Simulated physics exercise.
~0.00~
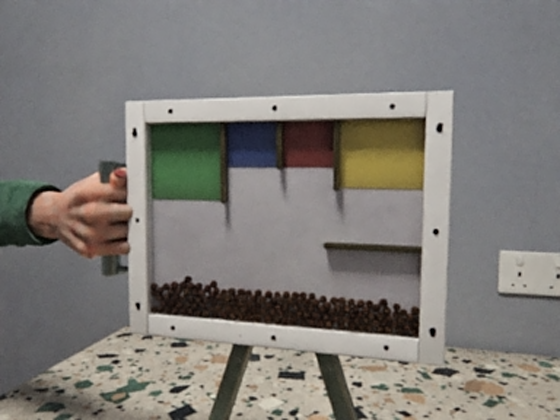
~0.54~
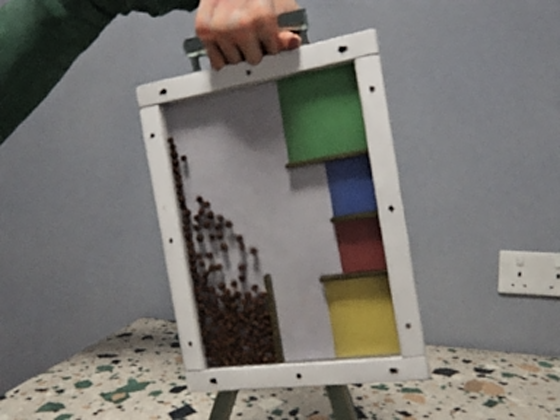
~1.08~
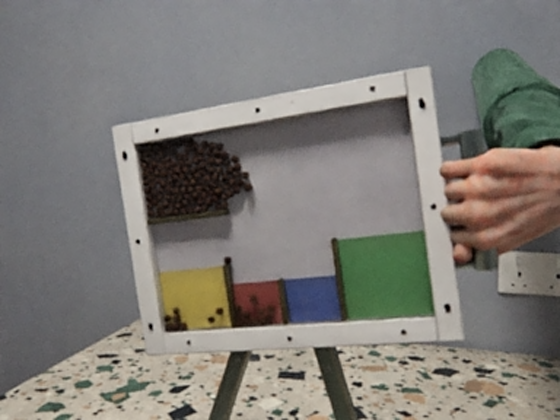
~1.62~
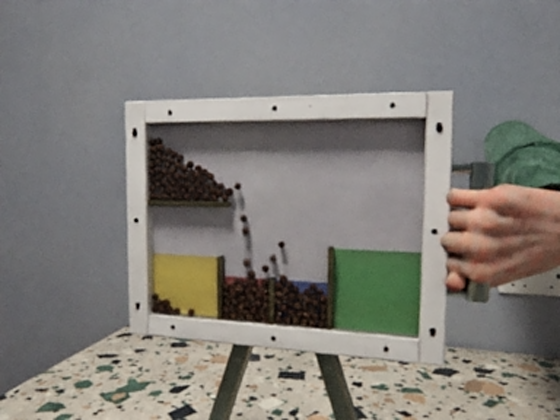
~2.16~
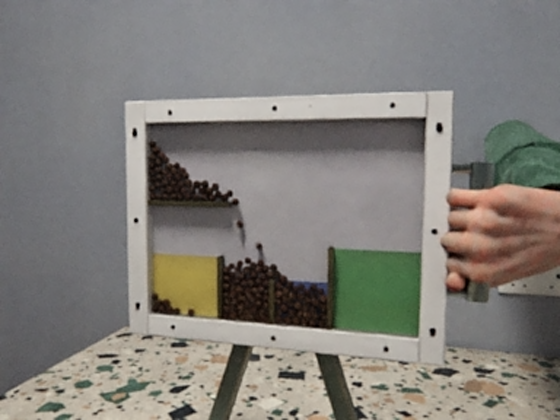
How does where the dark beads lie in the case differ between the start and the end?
At the start they lie in a low layer along the bottom of the case, below the coloured pockets. At the end they are mostly split between a heap on the ledge at upper left and the red and blue pockets, with a few in the yellow one.
Hand turning a framed case clockwise upside down, beads spilling into red and blue pockets, few in yellow, many left on ledge.
